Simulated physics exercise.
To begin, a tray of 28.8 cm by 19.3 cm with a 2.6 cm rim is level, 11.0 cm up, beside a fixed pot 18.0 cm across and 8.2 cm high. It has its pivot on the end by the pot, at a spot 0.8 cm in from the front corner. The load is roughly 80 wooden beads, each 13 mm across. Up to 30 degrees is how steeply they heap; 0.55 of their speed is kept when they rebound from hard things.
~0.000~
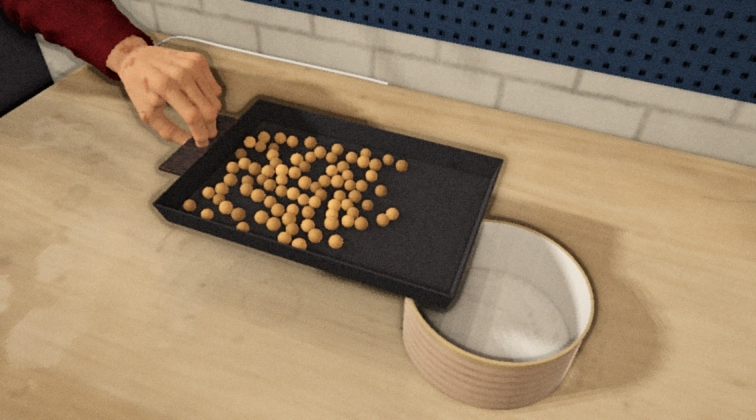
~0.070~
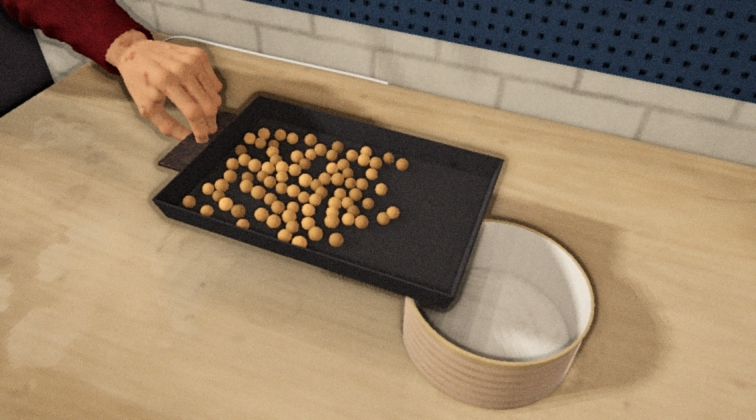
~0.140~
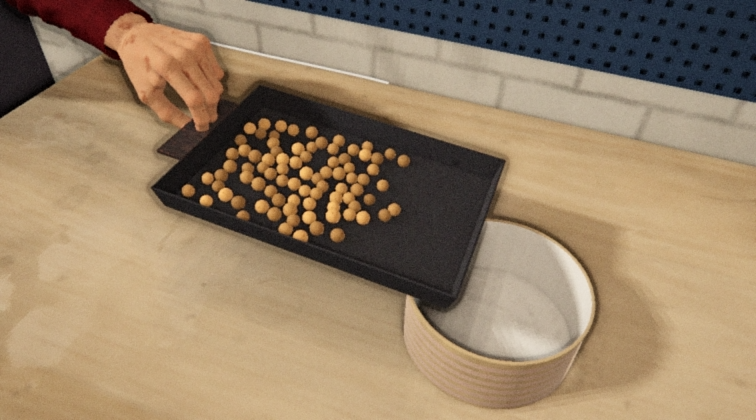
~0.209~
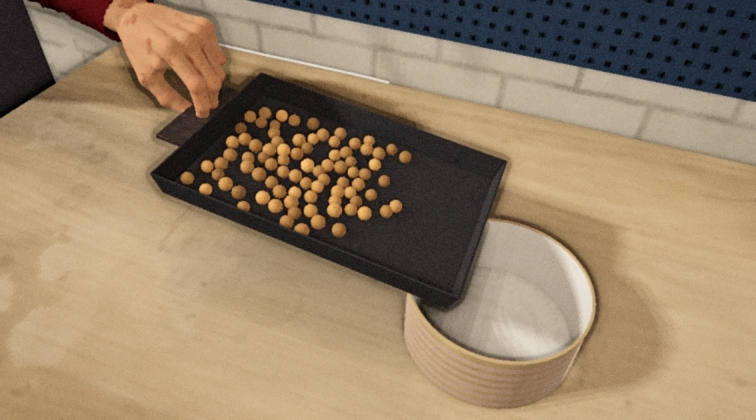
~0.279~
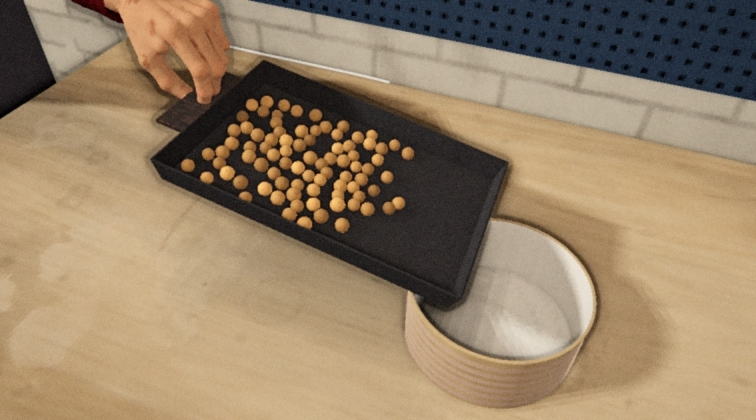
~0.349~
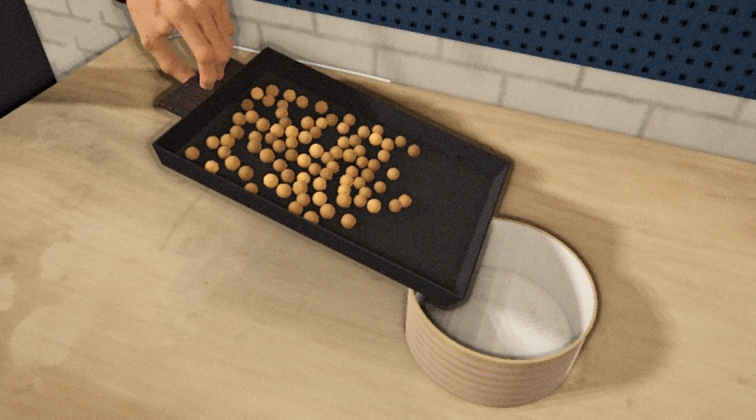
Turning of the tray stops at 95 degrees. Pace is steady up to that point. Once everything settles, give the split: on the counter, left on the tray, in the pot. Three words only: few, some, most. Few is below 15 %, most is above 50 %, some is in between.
Counter - some, left on the tray - few, pot - most.
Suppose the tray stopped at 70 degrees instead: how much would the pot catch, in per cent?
I'd say close to 0 percent.
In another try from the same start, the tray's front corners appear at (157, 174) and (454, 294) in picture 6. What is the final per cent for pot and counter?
Split: Pot = 5, counter = 95.
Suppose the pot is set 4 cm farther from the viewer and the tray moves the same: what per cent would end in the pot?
My estimate: Some 90 per cent.
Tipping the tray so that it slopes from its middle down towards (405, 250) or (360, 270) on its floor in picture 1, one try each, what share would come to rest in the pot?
Roughly 70 % for the first direction, roughly 0 % for the second.
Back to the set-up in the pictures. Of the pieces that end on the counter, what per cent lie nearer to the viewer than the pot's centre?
Estimate: Close to 0 per cent of the pieces.
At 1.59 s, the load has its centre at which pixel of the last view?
Load centre, approx.: (476, 213) px.
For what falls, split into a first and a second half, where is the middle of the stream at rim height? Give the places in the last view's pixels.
Near (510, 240) at first, near (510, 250) afterwards.
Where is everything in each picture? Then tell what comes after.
Tray tilt 0 degrees, front corners at (162, 201) and (448, 290); middle of the pieces at (305, 183); pot at (499, 284), in the first picture.
Tray tilt 1 degrees, front corners at (162, 197) and (449, 290); middle of the pieces at (305, 180), in the second picture.
Tray tilt 4 degrees, front corners at (161, 186) and (451, 290), lowest corner right back; middle of the pieces at (306, 174), in the third picture.
Tray tilt 7 degrees, front corners at (160, 172) and (454, 290), lowest corner right back; middle of the pieces at (308, 166), in the fourth picture.
Tray tilt 11 degrees, front corners at (161, 158) and (456, 290), lowest corner right back; middle of the pieces at (310, 158), in the fifth picture.
Tray tilt 15 degrees, front corners at (163, 143) and (459, 290), lowest corner right back; middle of the pieces at (316, 151); pot at (501, 281). The tray's pace is about 50 degrees a second, in the sixth picture.
Then, at 1.10 s, tilt 52 degrees; the tray holds 100 %, the pot 0 %.
After 1.59 s, tilt 77 degrees; the tray holds 100 %, the pot 0 %.
After 2.16 s, tilt 95 degrees; the tray holds 15 %, the pot 60 %.
By 3.2 s all is still; counter 25 %, tray 0 %, pot 75 %.
